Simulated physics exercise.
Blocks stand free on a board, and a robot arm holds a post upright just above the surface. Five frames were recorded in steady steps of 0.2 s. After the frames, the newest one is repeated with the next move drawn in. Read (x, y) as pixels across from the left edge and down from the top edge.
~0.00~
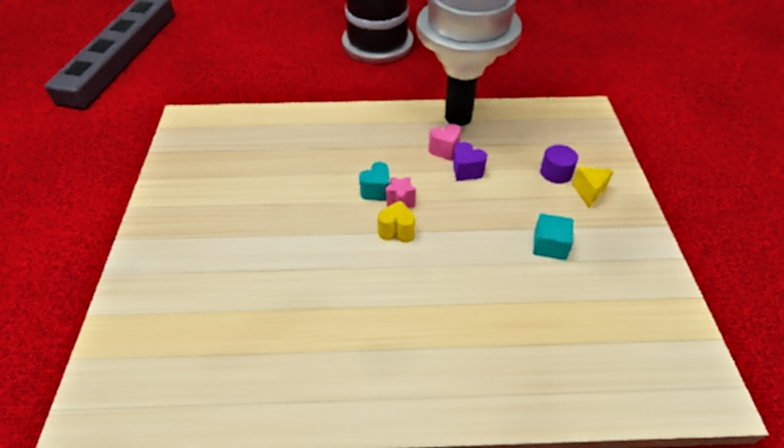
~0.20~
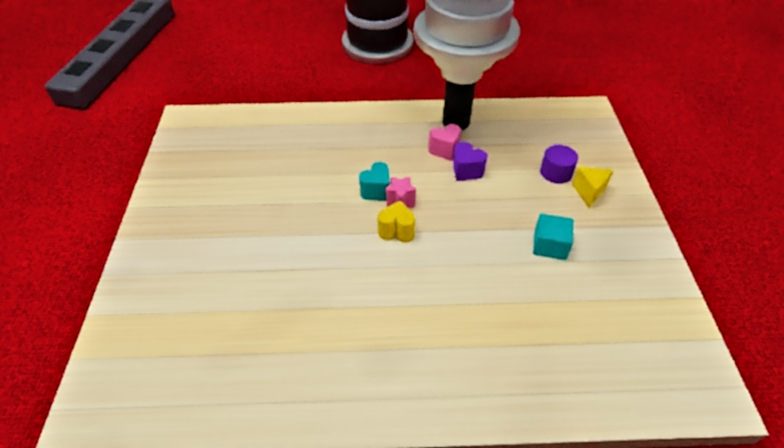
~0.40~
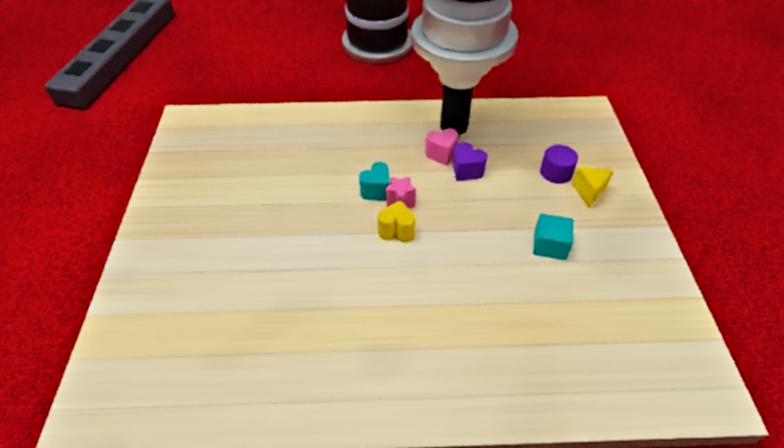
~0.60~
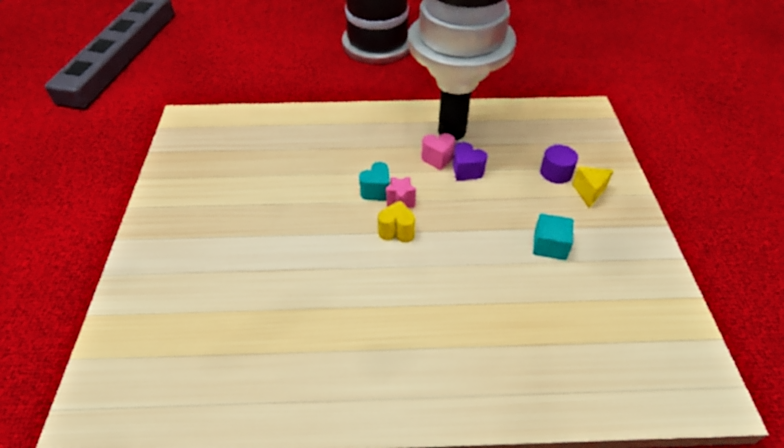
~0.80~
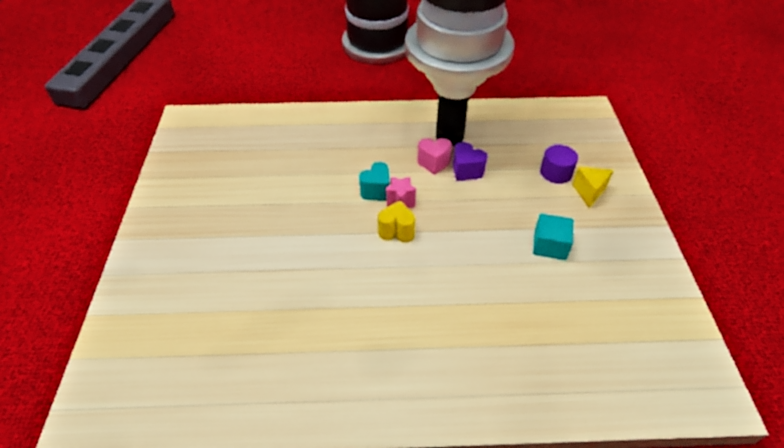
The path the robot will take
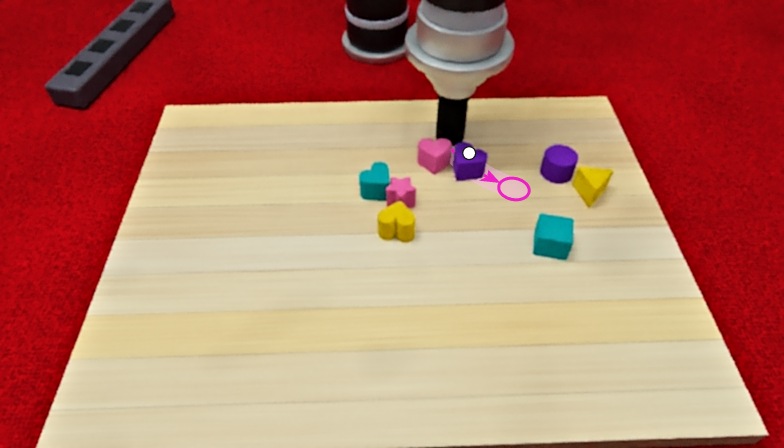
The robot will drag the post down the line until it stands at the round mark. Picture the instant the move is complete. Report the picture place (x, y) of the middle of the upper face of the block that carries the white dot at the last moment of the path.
I'd guess (495, 187).
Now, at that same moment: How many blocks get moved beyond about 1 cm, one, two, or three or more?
Count: One.
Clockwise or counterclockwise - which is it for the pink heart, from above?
The sense of turning is clockwise.
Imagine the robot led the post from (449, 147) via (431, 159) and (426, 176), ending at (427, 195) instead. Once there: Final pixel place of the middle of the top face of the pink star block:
About (377, 199).
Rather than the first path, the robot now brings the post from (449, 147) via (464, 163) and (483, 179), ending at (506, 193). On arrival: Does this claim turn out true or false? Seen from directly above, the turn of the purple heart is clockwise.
Verdict: True.
Drawn move, from (449, 147) by way of (476, 170) to (514, 189); the dot is on the purple heart.
On the path given first. One third of the way, post at (468, 153); pink heart at (437, 149), turned 30° clockwise; purple heart at (480, 167), turned 15° clockwise.
Two thirds of the way, post at (490, 168); pink heart at (437, 149), turned 30° clockwise; purple heart at (489, 183), turned 55° clockwise.
At the end, post at (516, 179); pink heart at (437, 149), turned 30° clockwise; purple heart at (495, 187), turned 90° clockwise; purple cylinder still.
